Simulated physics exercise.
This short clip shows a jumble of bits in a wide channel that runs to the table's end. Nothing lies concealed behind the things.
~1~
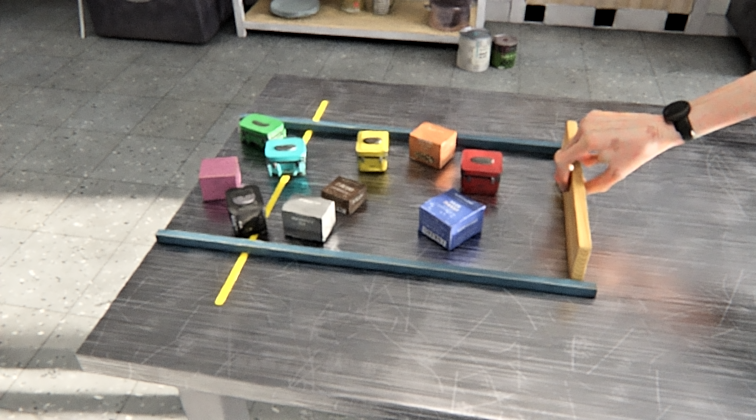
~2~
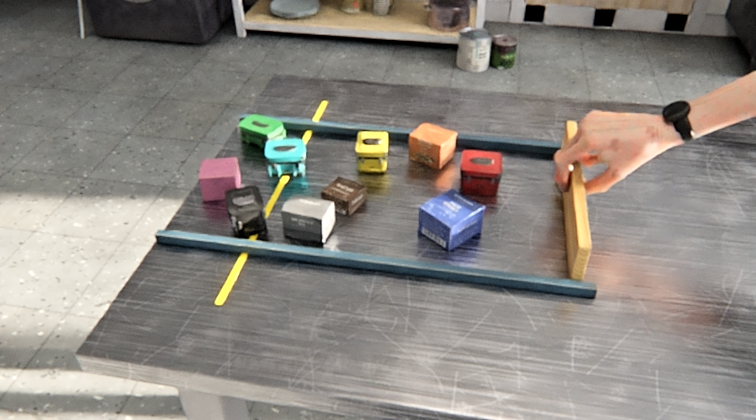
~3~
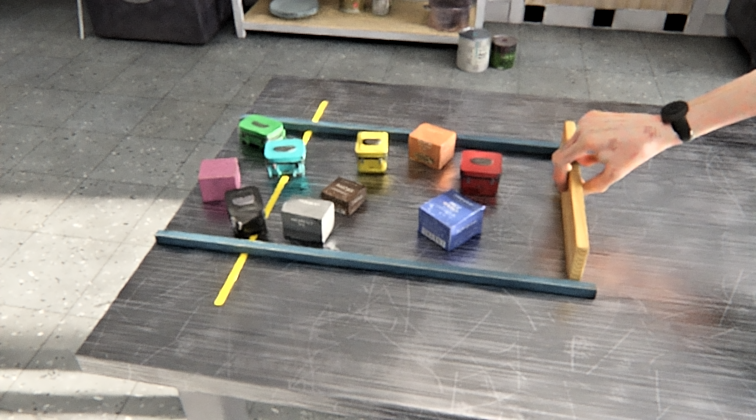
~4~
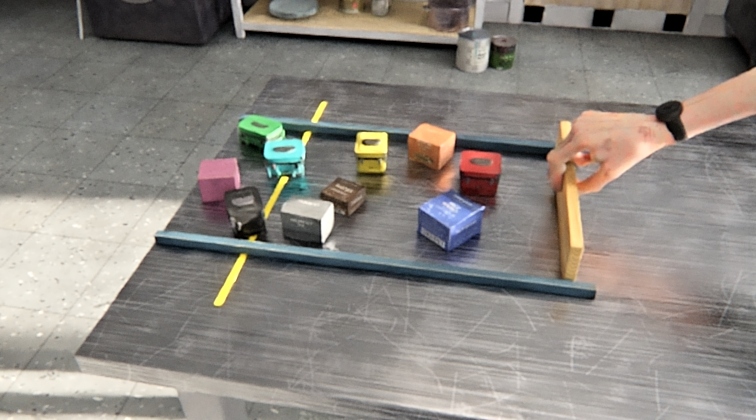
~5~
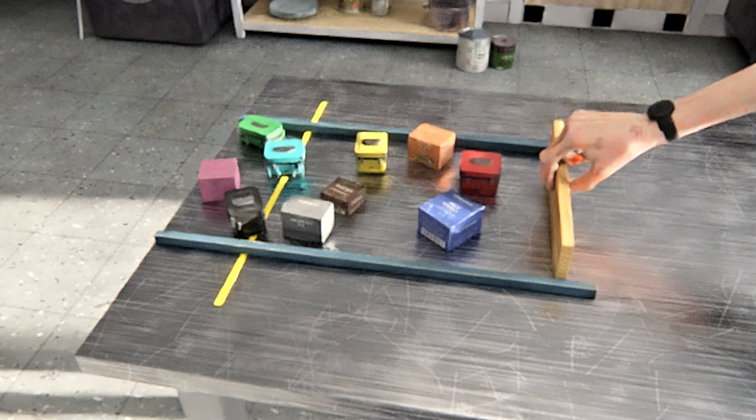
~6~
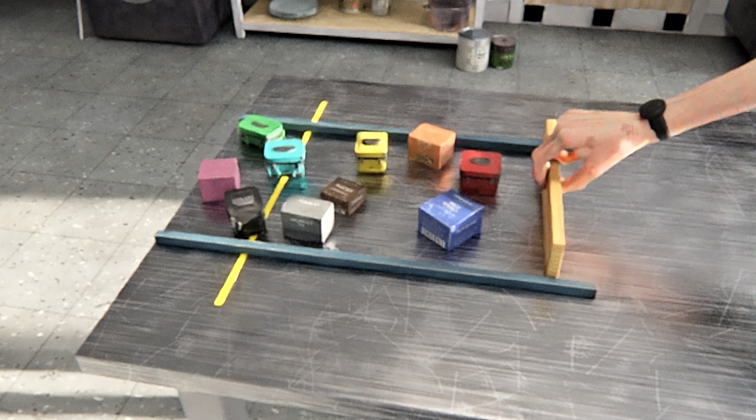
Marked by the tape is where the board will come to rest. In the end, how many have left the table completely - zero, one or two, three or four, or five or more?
So in the end, just one or two bits get shoved clean off.
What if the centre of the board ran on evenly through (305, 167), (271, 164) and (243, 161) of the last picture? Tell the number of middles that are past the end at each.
0; 2; 6.
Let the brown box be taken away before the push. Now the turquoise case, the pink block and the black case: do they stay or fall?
Turquoise case still up, pink block still up, black case down.
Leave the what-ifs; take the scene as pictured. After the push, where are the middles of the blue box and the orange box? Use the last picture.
The blue box stops around (241, 205); the orange box around (289, 128).
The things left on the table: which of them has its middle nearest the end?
Nearest at the end: The green case.
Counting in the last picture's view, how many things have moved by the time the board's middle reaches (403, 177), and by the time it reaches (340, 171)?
At the first spot the count is 4, and at the second it is 8.
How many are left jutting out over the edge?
It totals 1.
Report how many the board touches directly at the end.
Count recorded: 4.
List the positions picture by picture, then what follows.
The first picture shows pink block (220, 179); green case (262, 133); black case (247, 211); board (573, 194); tape (283, 182).
The second picture shows green case (262, 133); turquoise case (286, 158).
The third picture shows black case (246, 212); board (571, 194).
The fourth picture shows pink block (219, 180); blue box (450, 219).
The fifth picture shows green case (261, 134); brown box (343, 196).
The sixth picture shows pink block (219, 179); green case (261, 134); black case (246, 212); board (551, 192); tape (282, 182).
Soon after, none off yet; pink block at rest near (219, 179); green case at rest near (261, 134); black case at rest near (246, 212).
Then, none off yet; pink block at rest near (219, 179); green case at rest near (261, 134); black case moving near (236, 210).
At rest, the number that fall off is one or two; fallen, black case.
